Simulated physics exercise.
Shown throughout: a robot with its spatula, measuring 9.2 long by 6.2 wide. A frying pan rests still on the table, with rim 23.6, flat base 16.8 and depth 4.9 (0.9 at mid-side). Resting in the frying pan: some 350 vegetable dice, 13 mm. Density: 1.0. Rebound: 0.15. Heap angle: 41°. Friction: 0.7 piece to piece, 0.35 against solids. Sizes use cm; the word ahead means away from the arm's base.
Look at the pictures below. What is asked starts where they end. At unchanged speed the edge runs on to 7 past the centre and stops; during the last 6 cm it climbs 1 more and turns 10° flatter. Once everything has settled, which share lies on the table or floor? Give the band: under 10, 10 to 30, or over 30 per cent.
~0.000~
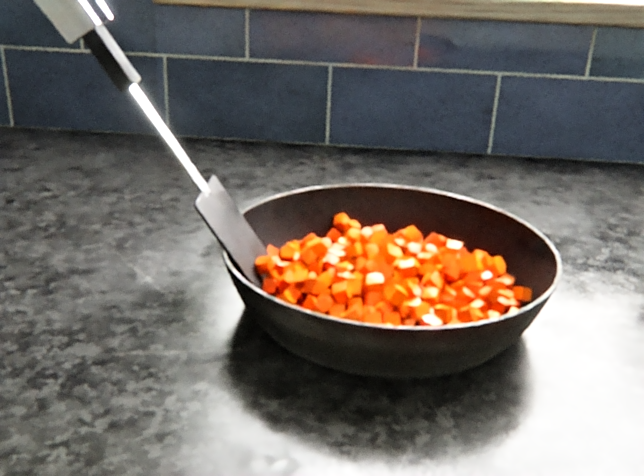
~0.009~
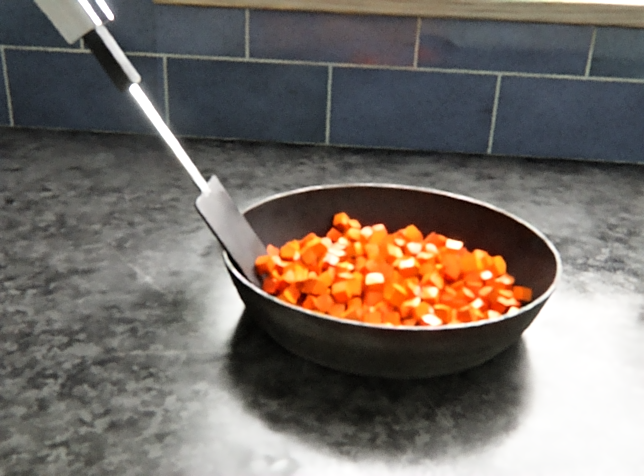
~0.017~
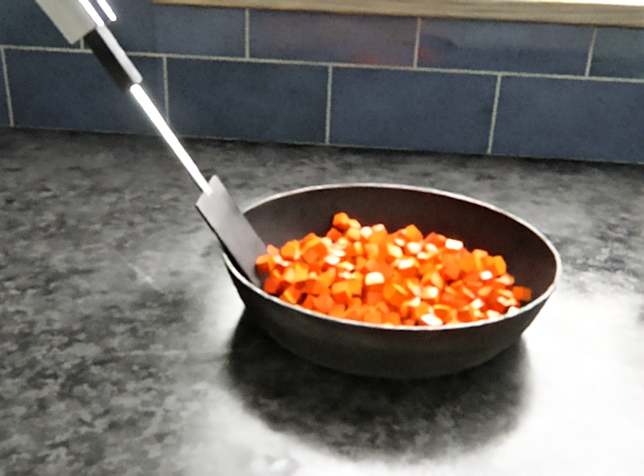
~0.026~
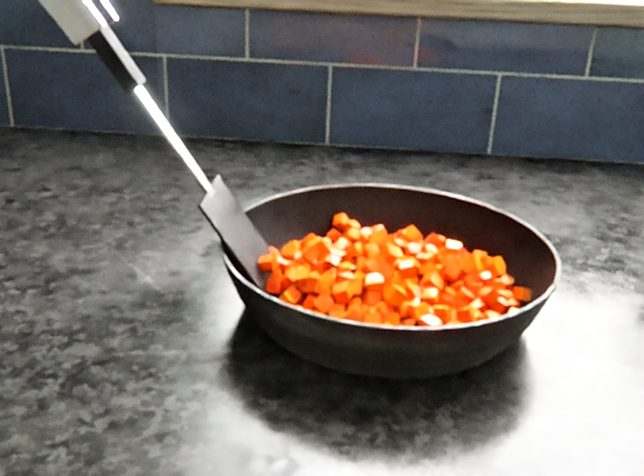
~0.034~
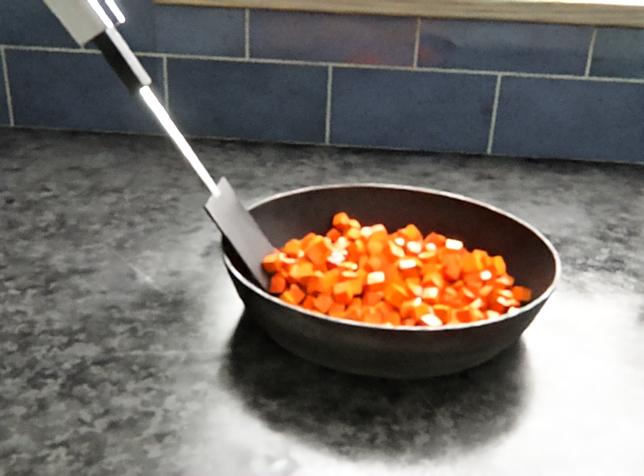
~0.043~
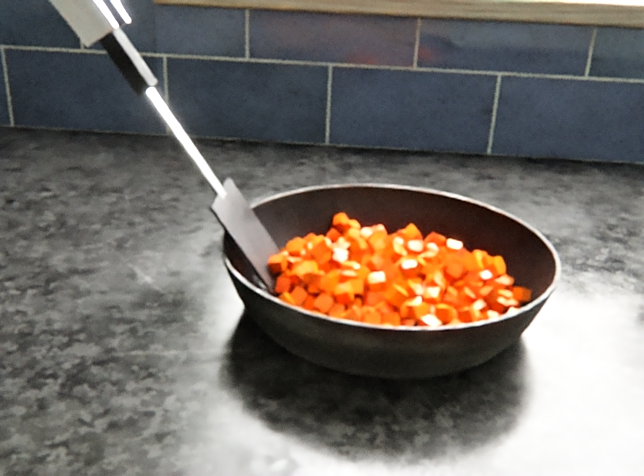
Under 10 per cent.
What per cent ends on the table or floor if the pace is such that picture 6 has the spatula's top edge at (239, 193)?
Roughly 15 per cent.
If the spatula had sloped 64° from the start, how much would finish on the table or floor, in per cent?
Roughly 5 per cent.
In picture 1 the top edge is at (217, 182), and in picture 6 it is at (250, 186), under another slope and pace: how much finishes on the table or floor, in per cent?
15 per cent.
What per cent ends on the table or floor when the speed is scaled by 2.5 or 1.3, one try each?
Some 15 and 5 per cent.
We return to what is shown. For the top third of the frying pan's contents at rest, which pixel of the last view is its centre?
Look near (492, 259).
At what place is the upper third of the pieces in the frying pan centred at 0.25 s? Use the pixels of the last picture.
I'd put it close to (465, 258).
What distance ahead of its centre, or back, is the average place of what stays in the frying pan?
What stays is shifted forward by around 3.5 cm.
After 0.15 s, sloping 56°, highest piece 5 above the table; 348 in the frying pan.
After 0.25 s, sloping 52°, highest piece 6 above the table; 347 in the frying pan, 1 on the blade or in flight.
After 0.50 s, sloping 46°, highest piece 6 above the table; 331 in the frying pan, 16 on the table or floor, 1 on the blade or in flight.
After 1.55 s, sloping 46°, highest piece 6 above the table; 331 in the frying pan, 17 on the table or floor.
In the end, 331 in the frying pan, 17 on the table or floor. That is 5 % on the table or floor.
